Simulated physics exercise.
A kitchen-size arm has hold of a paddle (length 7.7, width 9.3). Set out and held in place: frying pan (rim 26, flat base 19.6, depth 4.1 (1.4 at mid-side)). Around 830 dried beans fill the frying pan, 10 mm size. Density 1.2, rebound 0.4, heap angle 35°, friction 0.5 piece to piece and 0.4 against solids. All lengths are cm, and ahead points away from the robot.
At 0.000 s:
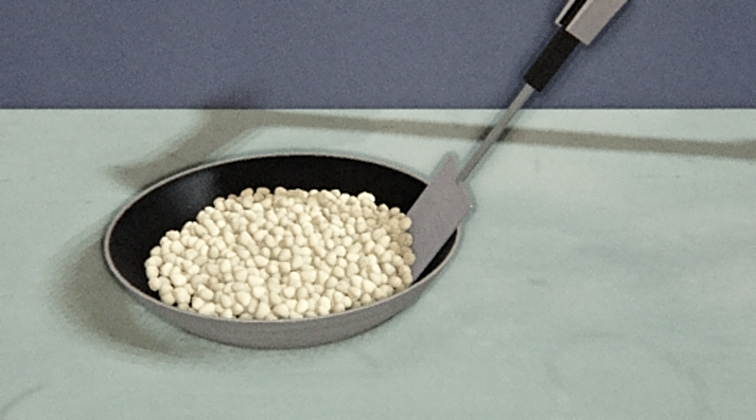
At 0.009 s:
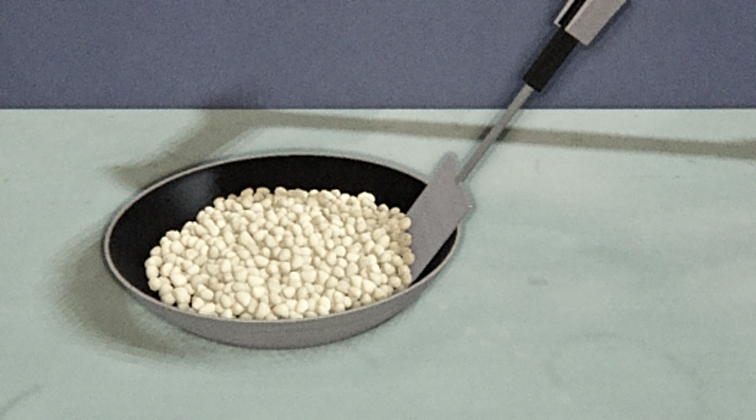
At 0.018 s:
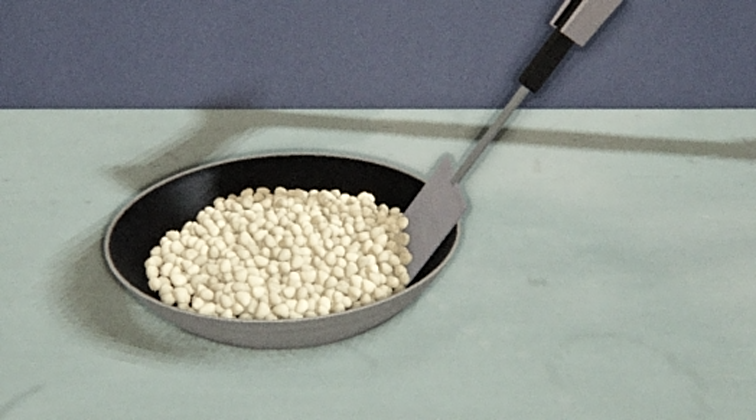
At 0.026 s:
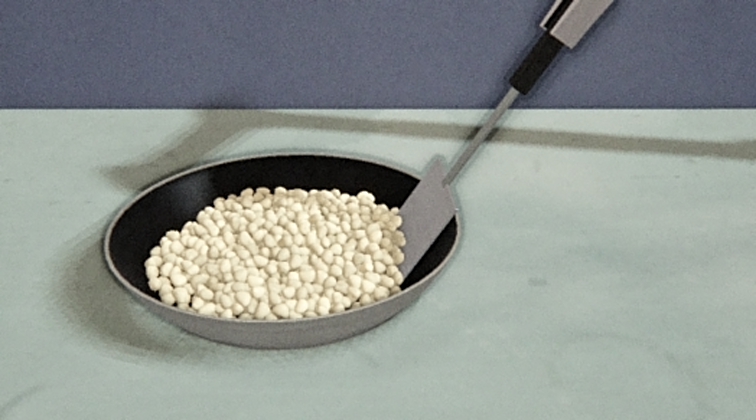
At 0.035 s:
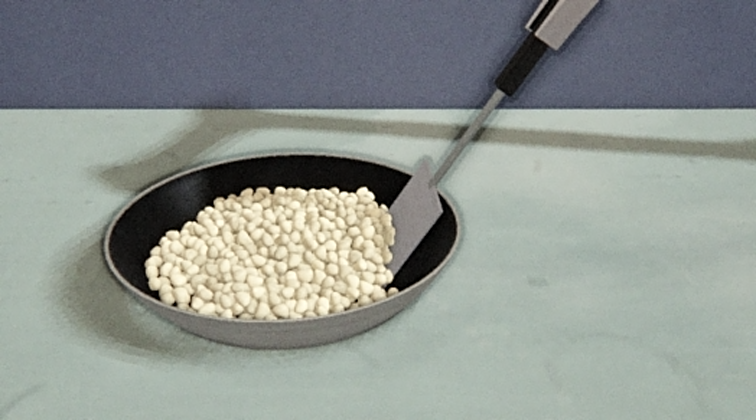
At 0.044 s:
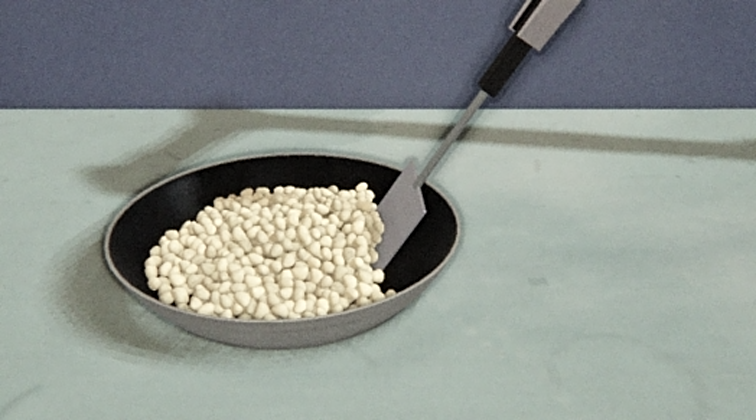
The clip opens on a dark frying pan heaped with pale beans on a light green surface, a gray paddle resting inside its right edge, barely moving at first. The paddle then slides slowly left, pressing the right side of the heap inward and baring more of the pan's dark interior behind it.
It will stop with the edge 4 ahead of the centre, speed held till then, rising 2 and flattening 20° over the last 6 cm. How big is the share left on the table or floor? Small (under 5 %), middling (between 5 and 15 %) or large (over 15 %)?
On the table or floor the share is middling, between 5 and 15 %.
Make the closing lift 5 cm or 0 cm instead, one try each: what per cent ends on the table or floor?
About 15 and 5 per cent.
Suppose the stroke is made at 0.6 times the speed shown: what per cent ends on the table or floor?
Some 0 per cent.
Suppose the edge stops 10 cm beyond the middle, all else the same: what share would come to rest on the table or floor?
It would be near 45 per cent.
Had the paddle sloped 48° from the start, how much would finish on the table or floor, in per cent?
Then about 10 per cent.
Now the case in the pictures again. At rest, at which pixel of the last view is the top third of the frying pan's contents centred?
Near (176, 232).
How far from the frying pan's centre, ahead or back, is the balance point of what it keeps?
Roughly 5.0 cm ahead.
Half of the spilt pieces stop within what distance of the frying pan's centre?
Roughly 24 cm.
By 0.07 s, sloping 57°, highest piece 6 above the table; 826 in the frying pan.
By 0.09 s, sloping 52°, highest piece 7 above the table; 826 in the frying pan.
By 0.30 s, sloping 38°, highest piece 6 above the table; 755 in the frying pan, 62 on the table or floor, 9 on the blade or in flight.
By 1.35 s, sloping 38°, highest piece 6 above the table; 753 in the frying pan, 73 on the table or floor.
Final count, 753 in the frying pan, 73 on the table or floor. That is 9 % on the table or floor.
